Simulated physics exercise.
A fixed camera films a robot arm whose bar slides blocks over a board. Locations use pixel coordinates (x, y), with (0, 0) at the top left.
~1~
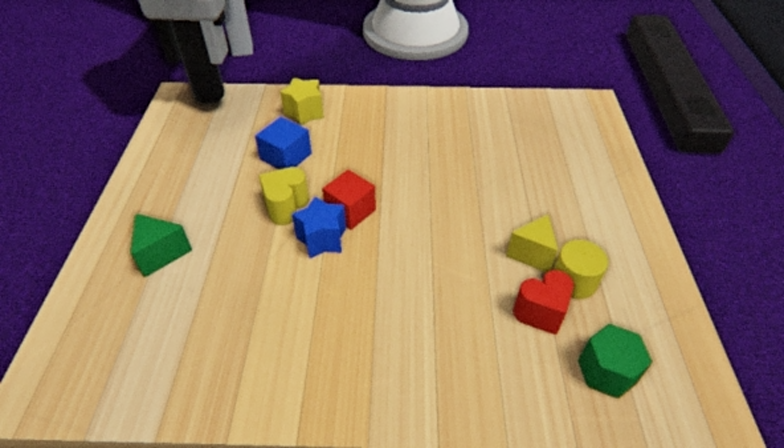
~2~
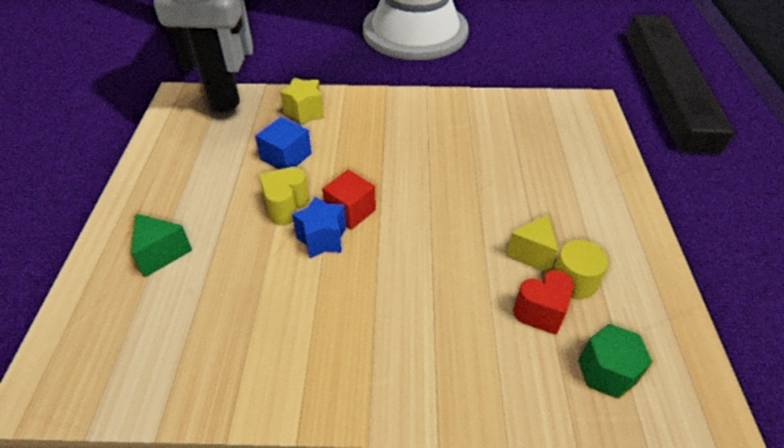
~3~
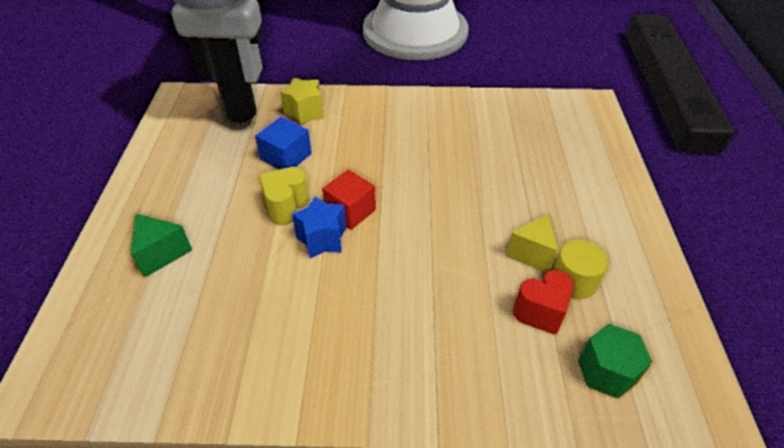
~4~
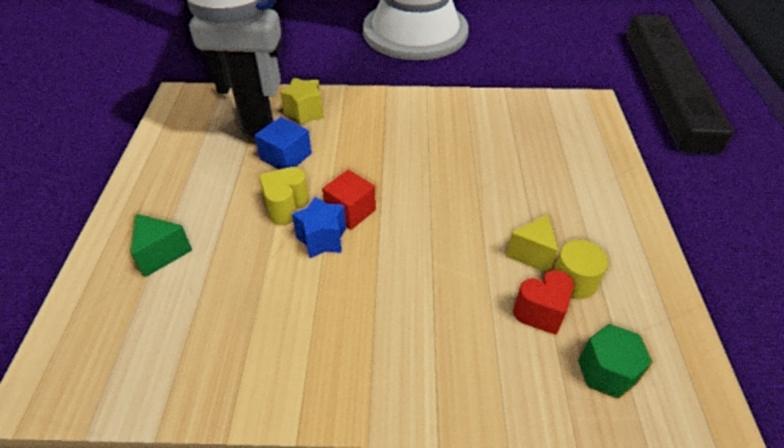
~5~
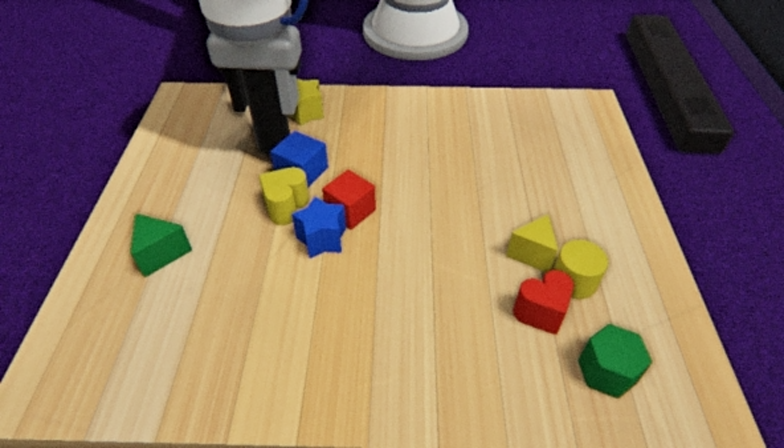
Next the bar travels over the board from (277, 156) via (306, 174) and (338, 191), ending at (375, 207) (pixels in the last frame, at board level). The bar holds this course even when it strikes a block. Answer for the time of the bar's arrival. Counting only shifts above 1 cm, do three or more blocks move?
My answer is no.
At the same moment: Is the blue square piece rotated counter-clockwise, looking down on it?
My answer is no.
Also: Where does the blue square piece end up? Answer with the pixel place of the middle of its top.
Around (397, 208).
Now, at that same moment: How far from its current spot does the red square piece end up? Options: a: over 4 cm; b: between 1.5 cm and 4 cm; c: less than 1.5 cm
a - over 4 cm.
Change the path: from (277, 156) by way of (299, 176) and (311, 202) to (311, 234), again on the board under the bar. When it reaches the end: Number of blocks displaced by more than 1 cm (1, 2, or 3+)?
The result: Three blocks or more.
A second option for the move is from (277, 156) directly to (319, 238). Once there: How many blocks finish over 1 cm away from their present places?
Three or more shift.
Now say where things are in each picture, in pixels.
The first frame shows tip of the bar at (210, 96), middles of tops, yellow heart at (281, 182), blue square piece at (282, 132), red square piece at (349, 186).
The second frame shows bar at (225, 104), nothing pushed.
The third frame shows bar at (242, 114), nothing pushed.
The fourth frame shows bar at (258, 128), nothing pushed.
The fifth frame shows bar at (275, 146), yellow heart at (281, 182), blue square piece at (298, 147), red square piece at (349, 186).
What follows on the original path. One third of the way, bar at (304, 164); blue square piece at (328, 166); red square piece at (351, 189).
Two thirds of the way, bar at (338, 181); blue square piece at (362, 186), turned 20° clockwise; red square piece at (382, 214).
At the end, bar at (375, 197); yellow heart unmoved; blue square piece at (397, 208), turned 35° clockwise; red square piece at (405, 241), turned 25° clockwise.
